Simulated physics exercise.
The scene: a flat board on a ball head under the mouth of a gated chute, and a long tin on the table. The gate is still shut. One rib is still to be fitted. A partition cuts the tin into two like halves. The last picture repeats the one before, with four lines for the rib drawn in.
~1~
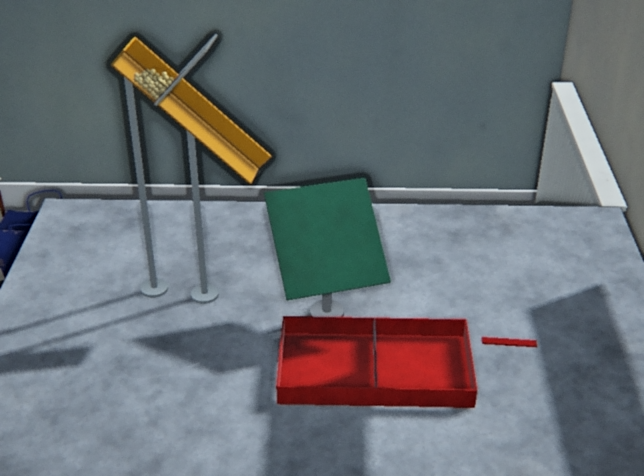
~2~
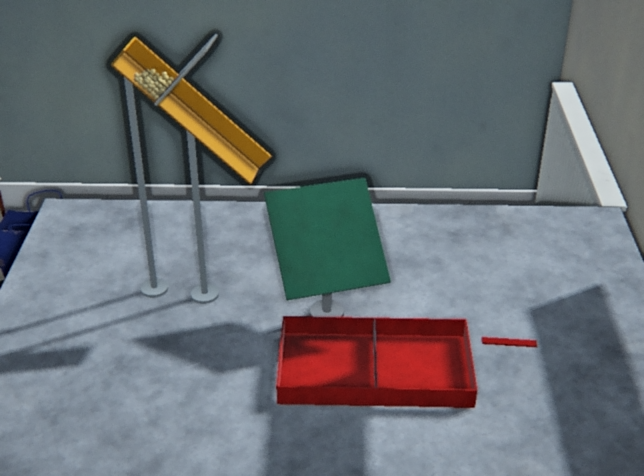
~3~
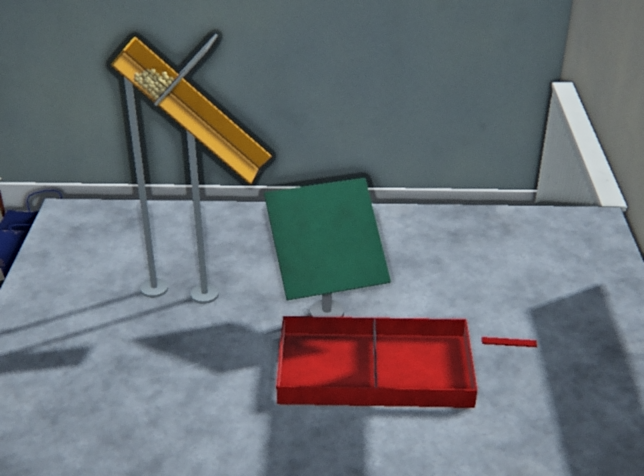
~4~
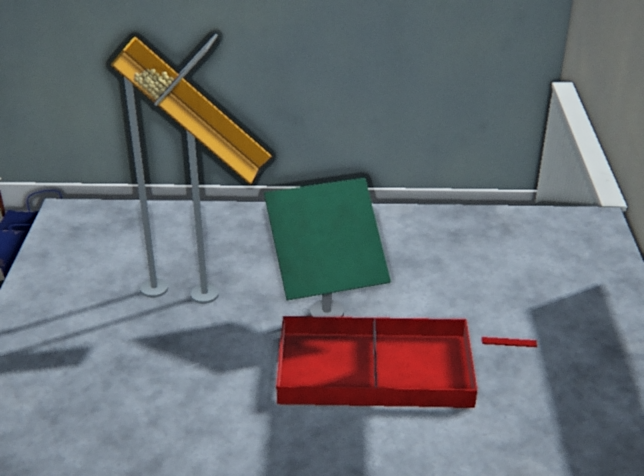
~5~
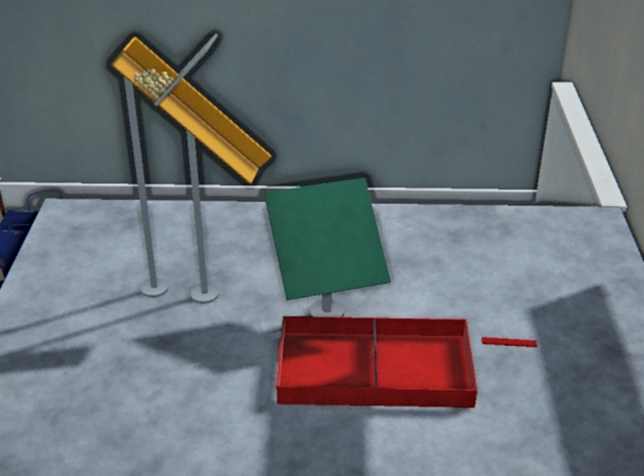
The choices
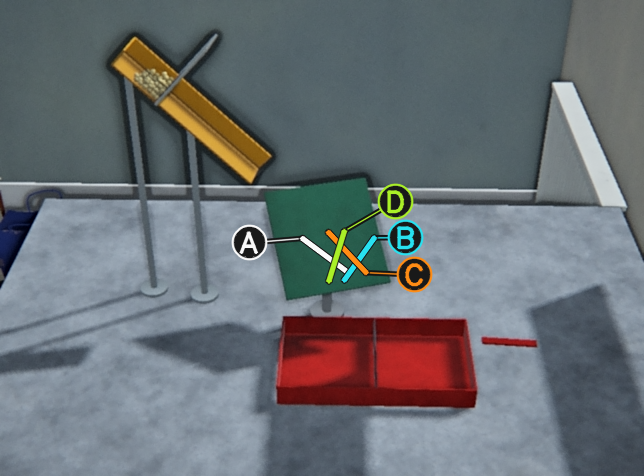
Nothing moves from start to end: a small pile of pale beans rests behind the closed gate of a sloping orange chute held on two thin posts. Below its mouth, a tilted green board stays still behind a long red tin split by a partition.
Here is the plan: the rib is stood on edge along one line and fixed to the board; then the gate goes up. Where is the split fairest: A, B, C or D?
It is C.
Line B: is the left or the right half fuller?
More lands on the left.
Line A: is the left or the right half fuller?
The right half.
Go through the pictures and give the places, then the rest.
The first frame shows load behind the gate near (156, 84), soya beans; lip of the chute near (254, 176), sloping fairly steeply.
The second frame shows middle of the board near (327, 237), tilted fairly steeply; middle of its low edge near (340, 291); of its high edge near (315, 185).
The third frame shows front corners of the tin near (277, 386) and (477, 390); front end of its middle wall near (377, 388); gate still shut near (178, 79).
The fourth frame shows middle of the load near (156, 84); lip near (254, 176).
The fifth frame shows middle of the load near (156, 84); lip near (254, 176).
On the marked copy, line A from (302, 238) to (347, 271); line B from (374, 237) to (344, 280); line C from (328, 232) to (366, 272); line D from (344, 231) to (328, 281).
With A, of what is caught, close to a quarter in the left half, the bulk in the right.
With B, of what is caught, all but a few in the left half, a small share in the right.
With C, of what is caught, close to a third in the left half, close to two thirds in the right.
With D, of what is caught, all but a few in the left half, only a few in the right.
